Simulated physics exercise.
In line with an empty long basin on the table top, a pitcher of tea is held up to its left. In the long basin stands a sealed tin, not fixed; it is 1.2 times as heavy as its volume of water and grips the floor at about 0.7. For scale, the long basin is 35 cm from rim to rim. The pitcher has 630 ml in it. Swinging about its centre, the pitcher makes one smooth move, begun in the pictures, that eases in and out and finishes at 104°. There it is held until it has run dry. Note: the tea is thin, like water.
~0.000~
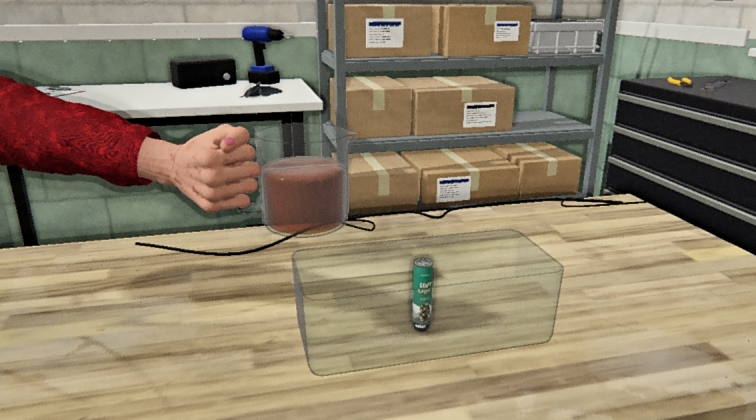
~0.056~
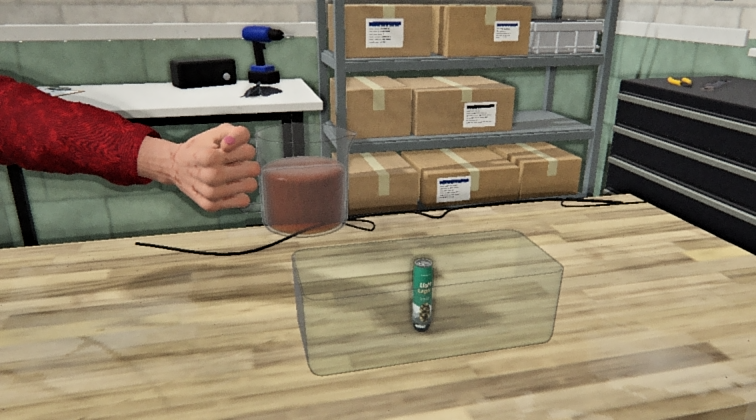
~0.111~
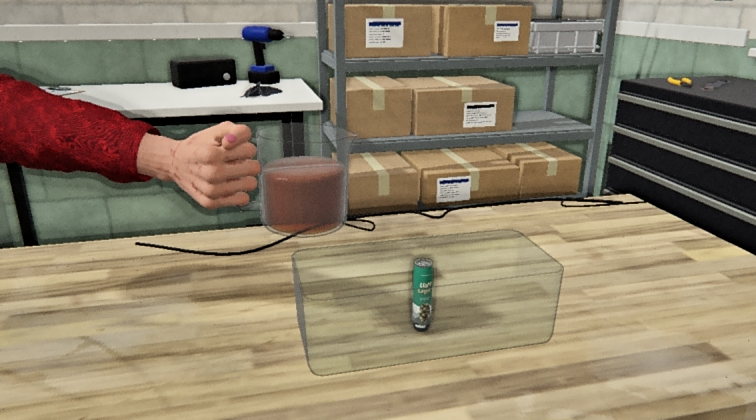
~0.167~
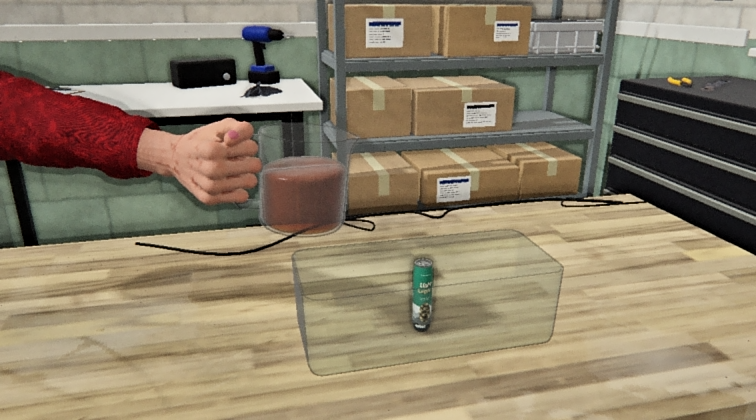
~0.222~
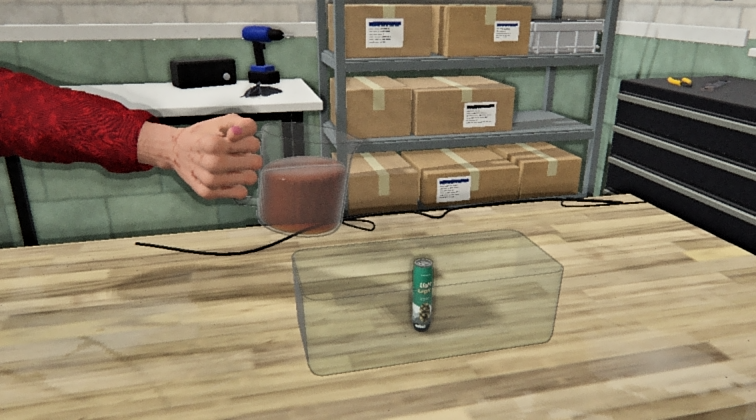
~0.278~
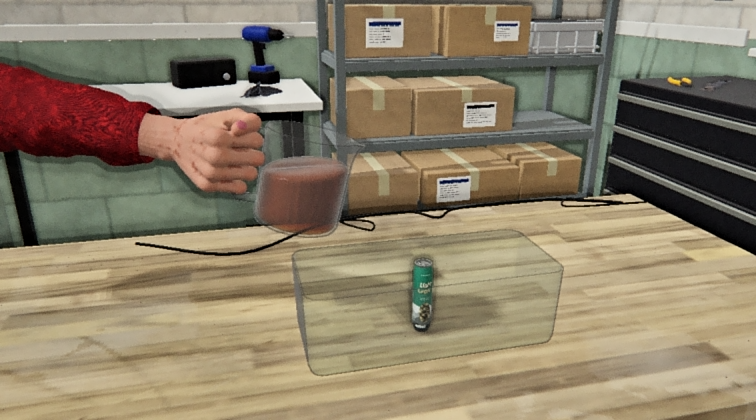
In a workshop, a fist in a red sleeve stayed beside a clear pitcher of reddish-brown tea, which slowly leaned a little to the right above a table holding a see-through basin and green tin.
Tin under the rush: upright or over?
It tips over.
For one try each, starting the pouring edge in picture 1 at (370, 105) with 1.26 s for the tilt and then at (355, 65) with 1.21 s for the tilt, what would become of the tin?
The tin overturns the first time and overturns the second time.
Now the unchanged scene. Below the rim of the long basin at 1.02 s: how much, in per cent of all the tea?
Roughly 48 per cent.
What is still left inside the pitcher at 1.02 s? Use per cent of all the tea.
Around 34 in a hundred is still there.
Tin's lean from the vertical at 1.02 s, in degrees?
It tilts roughly 5° from upright.
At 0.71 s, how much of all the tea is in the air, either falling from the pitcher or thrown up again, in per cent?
At that moment, about 8 percent.
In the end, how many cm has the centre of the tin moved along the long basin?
Around 9.5 cm.
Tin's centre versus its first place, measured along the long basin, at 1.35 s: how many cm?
Estimate: Around 9 cm.
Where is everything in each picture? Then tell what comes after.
In the first frame, it leans 0°; its right rim is at (356, 131); the tea meets the walls at (261, 169) and (344, 163); the long basin's rim runs from (298, 275) to (540, 249); the tin's top is at (423, 266).
In the second frame, it leans 1°; its right rim is at (356, 132); the tea meets the walls at (260, 169) and (344, 164).
In the third frame, it leans 2°; its right rim is at (358, 133); the tea meets the walls at (261, 169) and (344, 164).
In the fourth frame, it leans 5°; its right rim is at (359, 136); the tea meets the walls at (262, 169) and (345, 164).
In the fifth frame, it leans 8°; its right rim is at (362, 139); the tea meets the walls at (262, 170) and (346, 164).
In the sixth frame, it leans 13°; its right rim is at (364, 144); the tea meets the walls at (262, 170) and (347, 164).
By 0.71 s the tilt is 66° and 91 per cent is still to pour; the tin stands where it began.
By 1.02 s the tilt is 98° and 33 per cent is still to pour; the tin leans 5°.
By 1.35 s the tilt is 104° and 4 per cent is still to pour; the tin lies on its side.
By 1.71 s the tilt is 104° and 0 per cent is still to pour; the tin lies on its side.
At rest the tin lies on its side.
